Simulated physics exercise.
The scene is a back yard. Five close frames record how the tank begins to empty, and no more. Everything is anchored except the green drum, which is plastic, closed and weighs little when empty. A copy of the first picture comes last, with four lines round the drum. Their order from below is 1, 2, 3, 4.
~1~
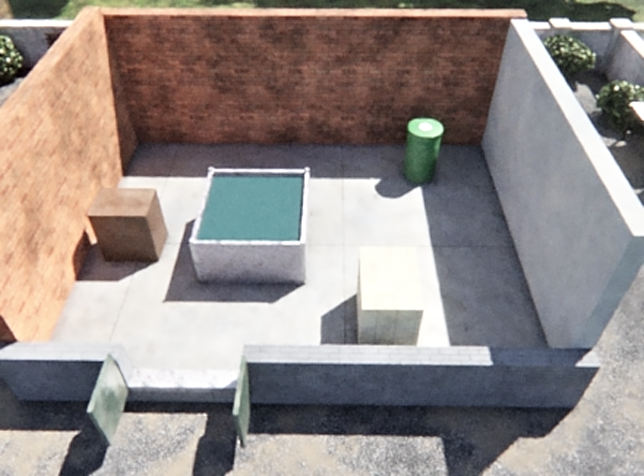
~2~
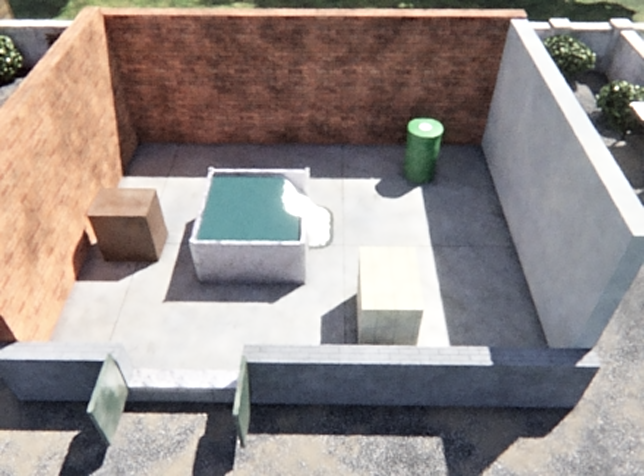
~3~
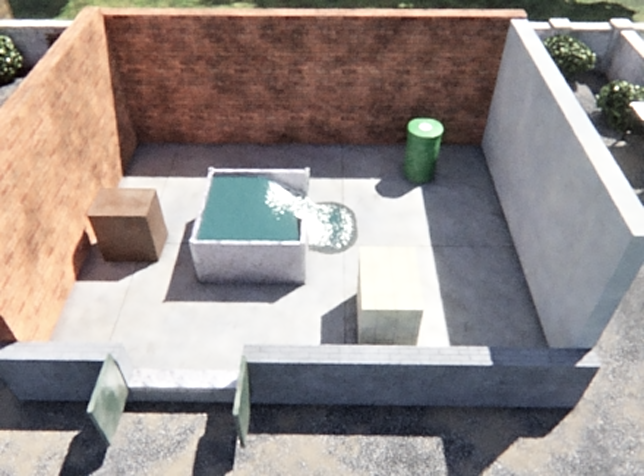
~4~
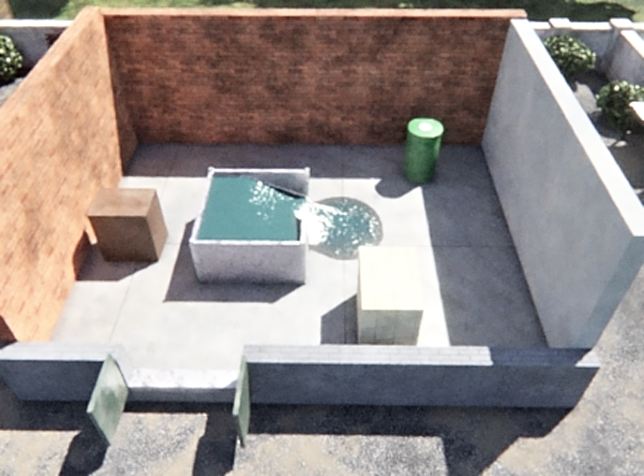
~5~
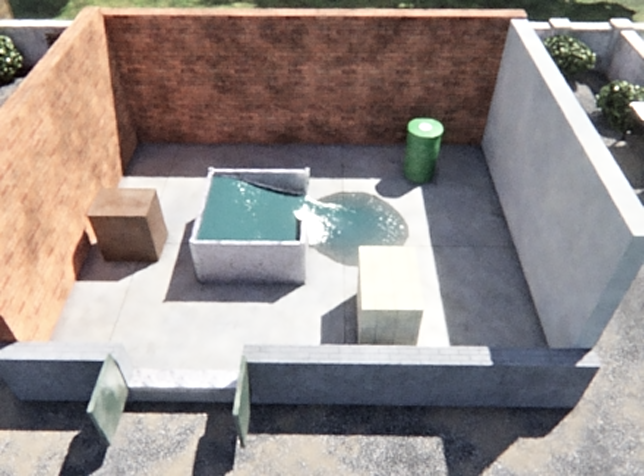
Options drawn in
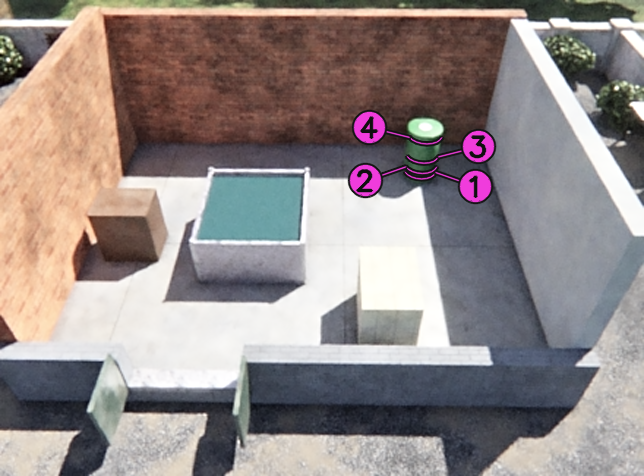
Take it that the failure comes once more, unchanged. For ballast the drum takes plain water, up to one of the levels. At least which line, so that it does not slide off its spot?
2 will do.
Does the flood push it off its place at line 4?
No.
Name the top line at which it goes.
The answer is 1.
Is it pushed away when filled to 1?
Yes, it does.
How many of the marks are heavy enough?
Three of the four.
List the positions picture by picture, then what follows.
In the first frame, lid of the green drum at (425, 127); tank full, its middle at (254, 208); open gate at (184, 346).
In the second frame, 1 % of the ground under water, its edge towards the drum at (321, 208).
In the third frame, 3 % of the ground under water, its edge towards the drum at (325, 204).
In the fourth frame, 5 % of the ground under water, its edge towards the drum at (325, 202).
In the fifth frame, lid of the green drum at (425, 127); water covers 7 % of the ground, mostly out of sight from here.
In magenta, 1 at (421, 178); 2 at (422, 173); 3 at (424, 163); 4 at (427, 143); from the bottom up 1, 2, 3, 4.
For line 1, it is pushed about twice its own width away.
For line 2, it does not move.
For line 3, it does not move.
For line 4, it does not move.
